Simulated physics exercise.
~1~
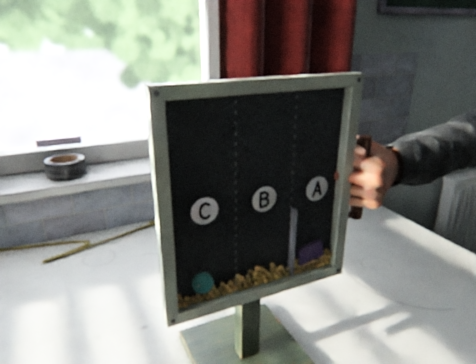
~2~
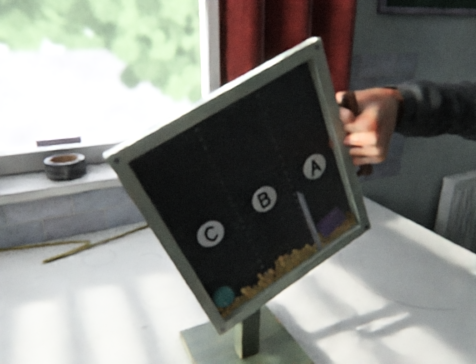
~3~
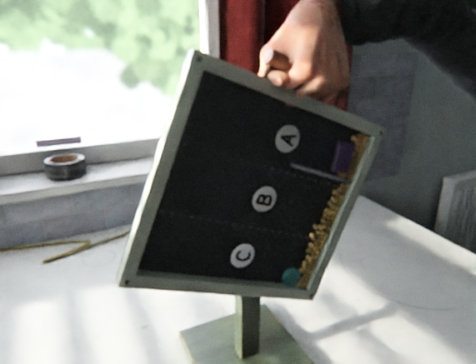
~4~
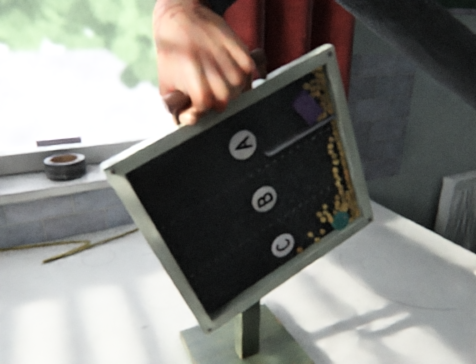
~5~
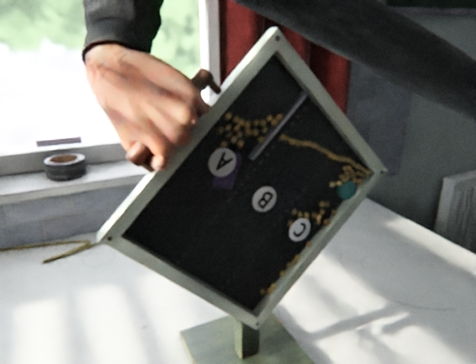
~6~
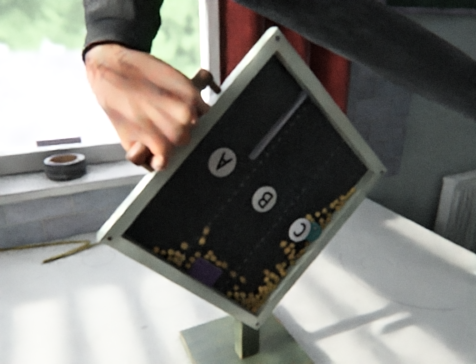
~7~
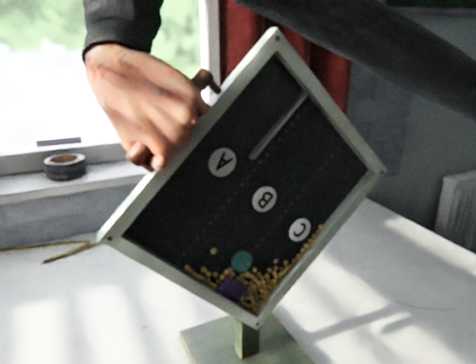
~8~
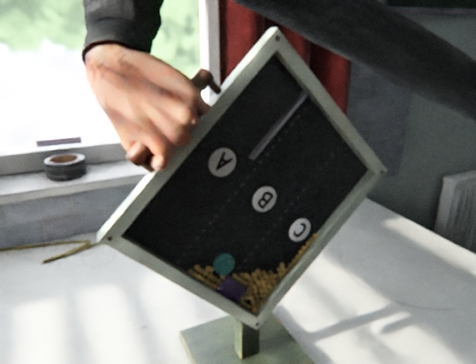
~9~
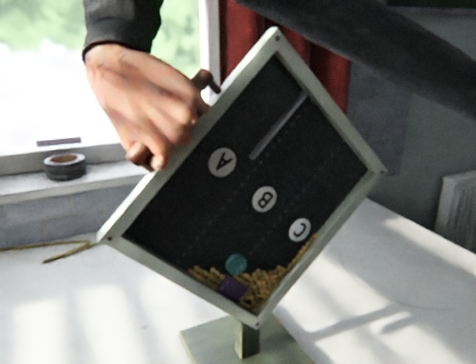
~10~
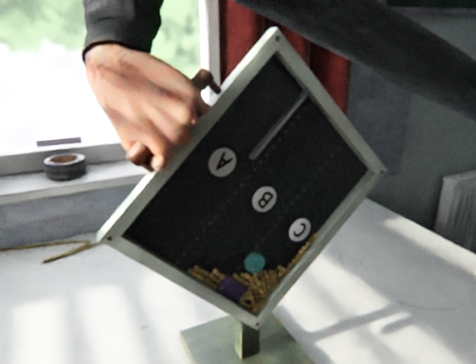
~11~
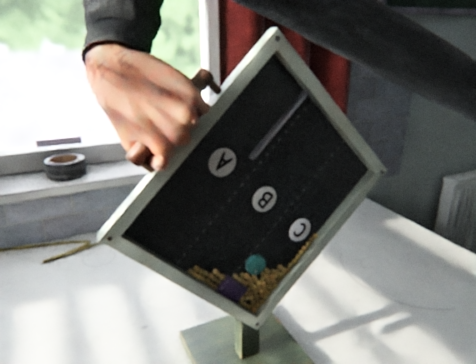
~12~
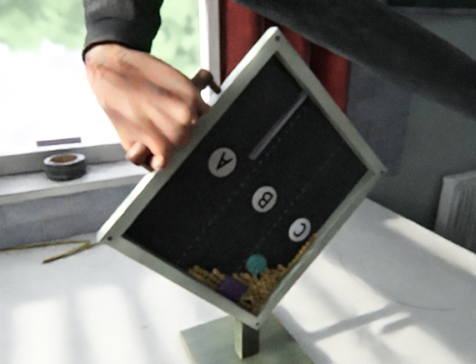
At the start, a hand grips the side of an upright framed box on a stand, with chickpeas, a turquoise disc and a purple block lying along its bottom. The hand turns the box anticlockwise, and the contents at first stay along the same wall, the disc near C and the block near A. As the box tips well past its side, the chickpeas and block slide down across the dark panel, and the disc follows. They gather in the lowest corner, where the disc shifts slightly on top. Finally everything rests, with both loose pieces in strip C.
